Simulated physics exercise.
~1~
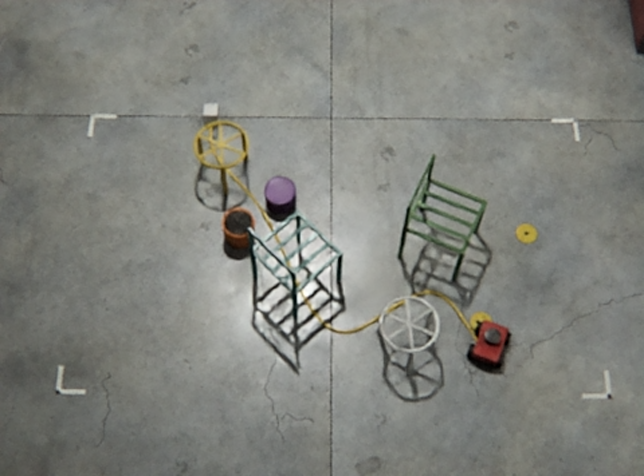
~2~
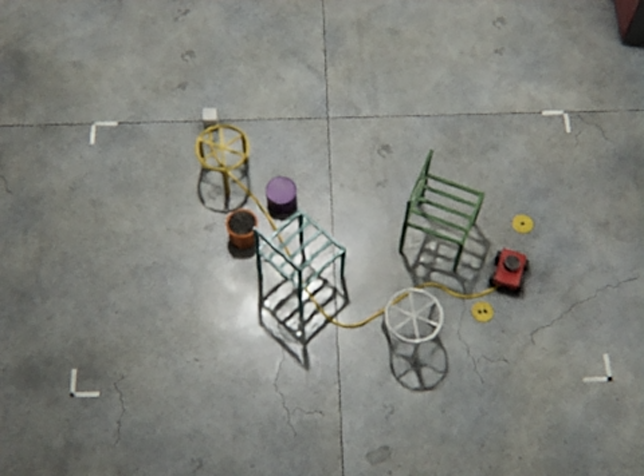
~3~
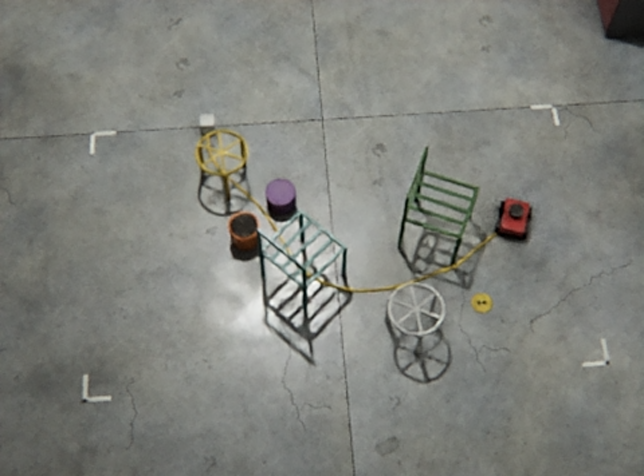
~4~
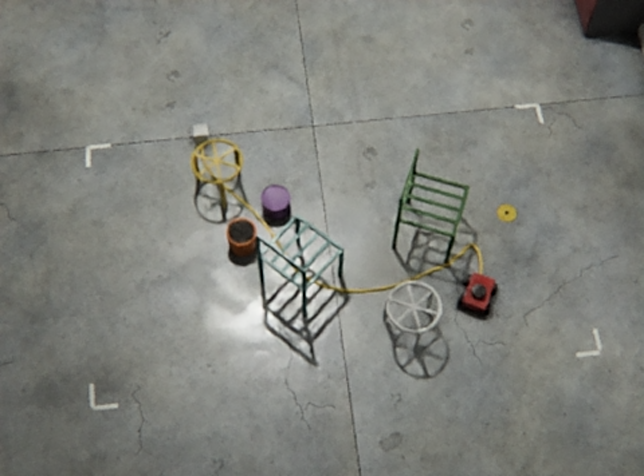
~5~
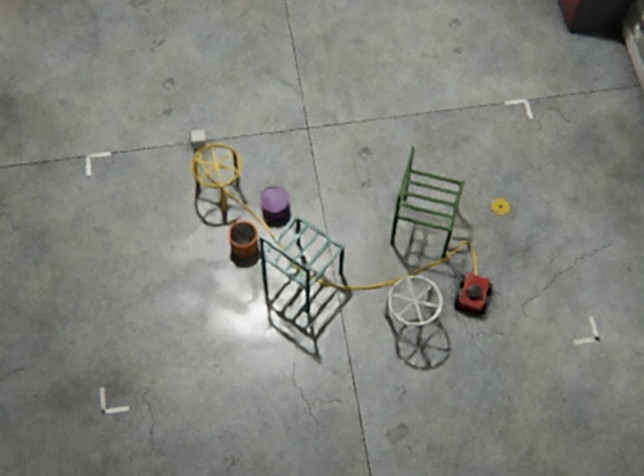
At first, a small red cart sits at the lower right of a grey workshop floor, with a yellow lead trailing back from it among a green chair, a teal chair, a white stool, a yellow stool, an orange pot and a purple bucket. The cart drives upward past the right side of the green chair, drawing the lead across the floor. It then turns back and moves down toward the white stool, and the lead bends loosely behind it. Finally, the cart rests beside the white stool, the lead slack, with the furniture and containers still standing in place.
